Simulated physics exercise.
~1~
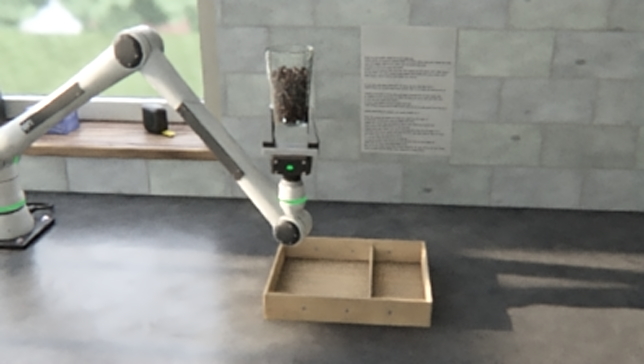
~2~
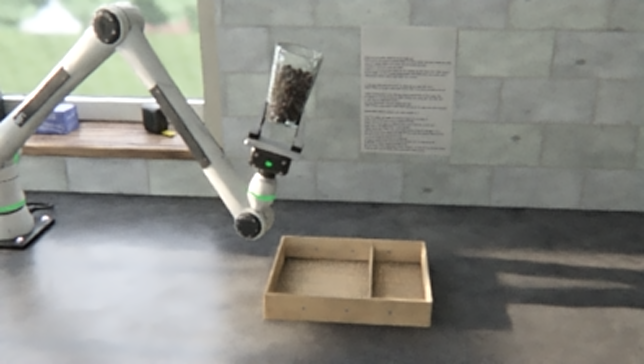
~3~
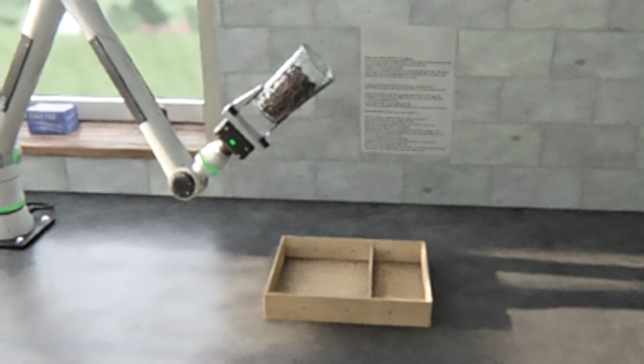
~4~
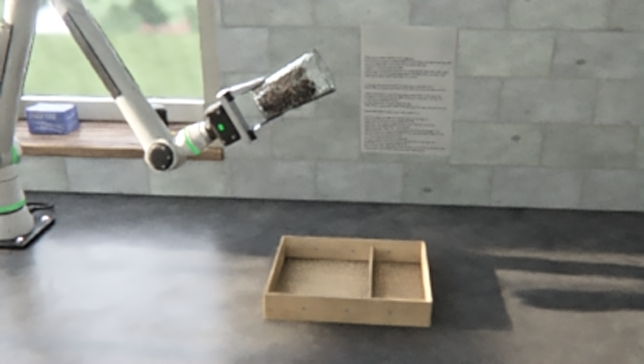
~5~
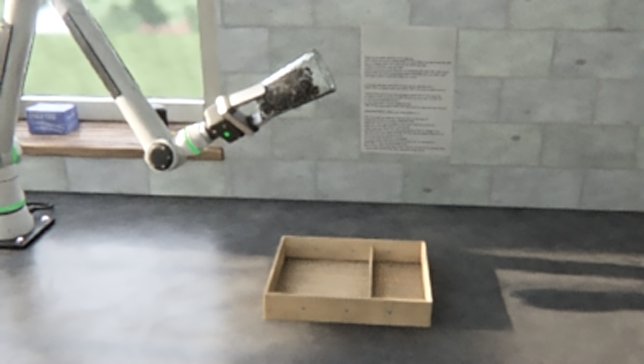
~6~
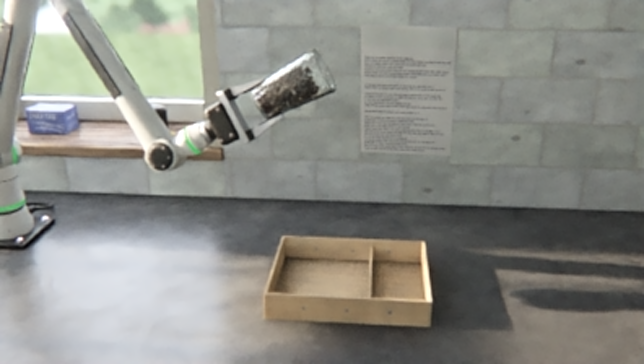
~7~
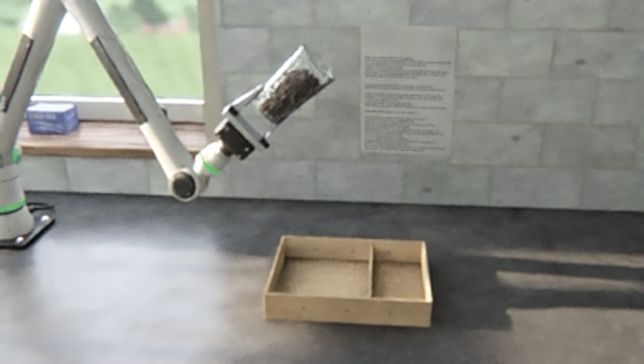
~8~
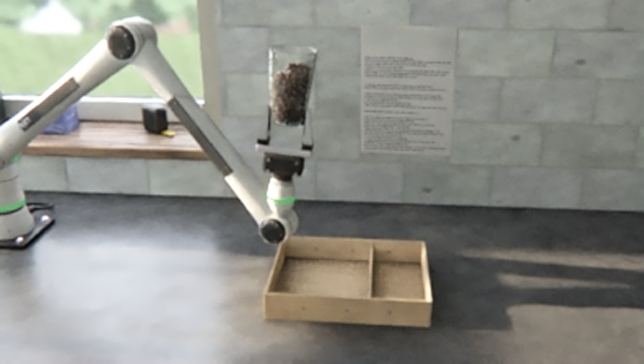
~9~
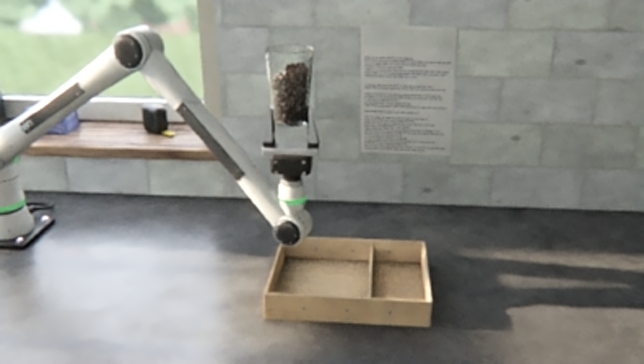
At the start, a robot arm holds a clear beaker of dark beans upright above a shallow wooden tray split in two by a cross wall. The arm draws back to the left and the beaker leans to the right. It keeps tilting until the beaker lies nearly on its side, its mouth pointing right and slightly upward. There the gripper turns the beaker about its length while the beans stay inside. The arm then swings back to the right, righting the beaker. It ends upright where it began, still holding its beans, with the tray below empty.
